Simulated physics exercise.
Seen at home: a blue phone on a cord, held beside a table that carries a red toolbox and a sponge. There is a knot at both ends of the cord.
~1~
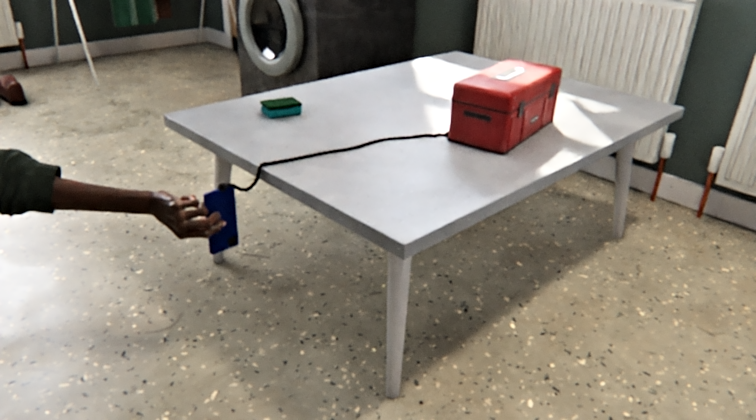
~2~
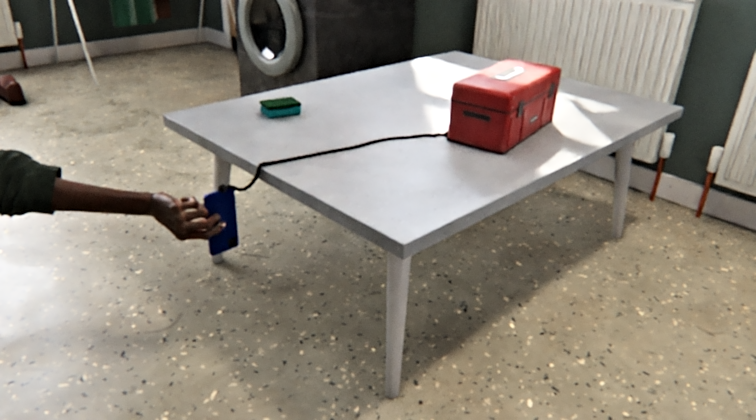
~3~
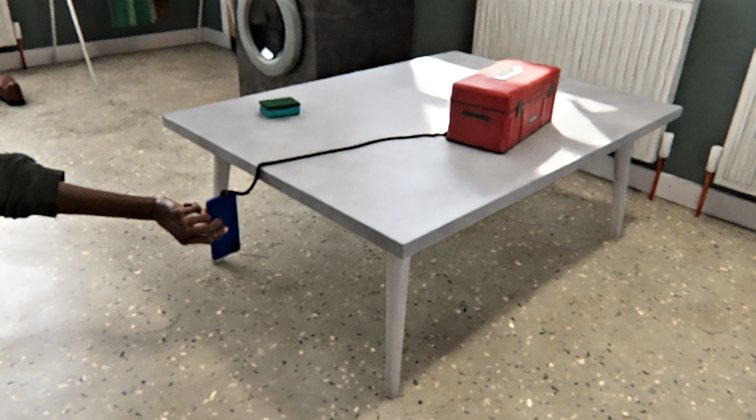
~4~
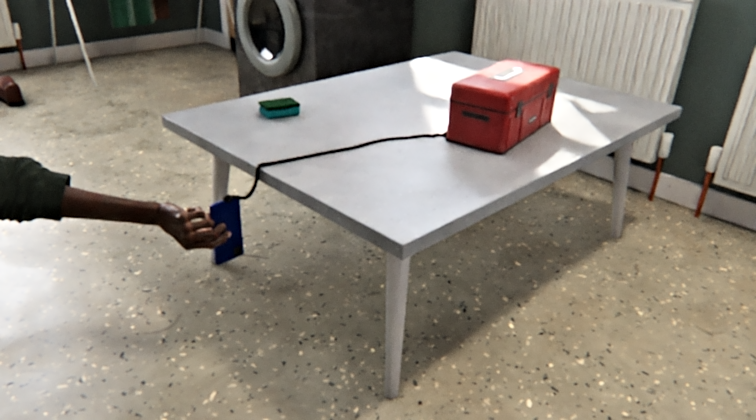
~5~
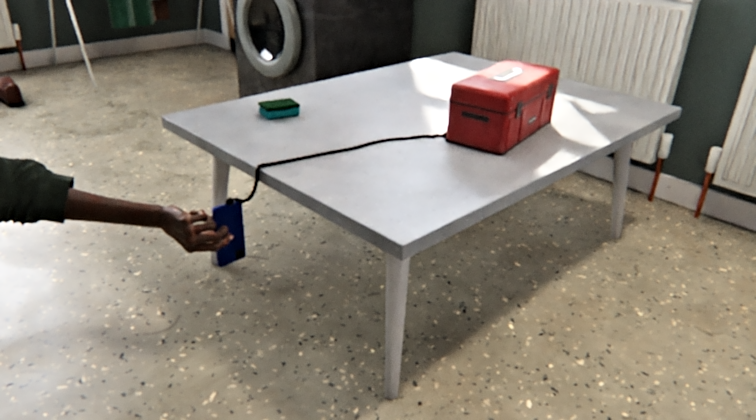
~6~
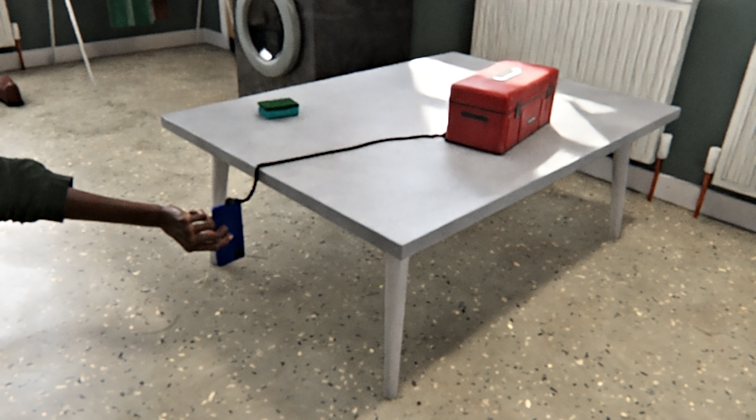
A blue phone on a dark cord, held by a hand beside a table, moved down slightly and a touch to the right, while the red toolbox and the sponge on the tabletop stayed put.
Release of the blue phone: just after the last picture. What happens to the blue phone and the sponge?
The blue phone stays suspended; the sponge stays put.
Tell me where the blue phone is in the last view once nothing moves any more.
Middle: (274, 281).
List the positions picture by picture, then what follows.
Blue phone (222, 220); red toolbox (511, 74); sponge (281, 102), in the first frame.
Blue phone (222, 222), in the second frame.
Blue phone (224, 226), in the third frame.
Blue phone (227, 231); cord through (395, 139) (335, 151), in the fourth frame.
Blue phone (229, 234); cord through (394, 139) (334, 152), in the fifth frame.
Blue phone (229, 233); red toolbox (508, 75); sponge (278, 102); cord tied to the toolbox, with little slack, in the sixth frame.
Then, 0.90 s later than the last view, phone above the floor near (249, 273); toolbox as before; sponge as before.
Then, 1.88 s later than the last view, phone above the floor near (249, 281); toolbox as before; sponge as before.
Finally, phone above the floor near (274, 281); toolbox as before; sponge as before. The blue phone swings from the edge and the sponge stays on top.
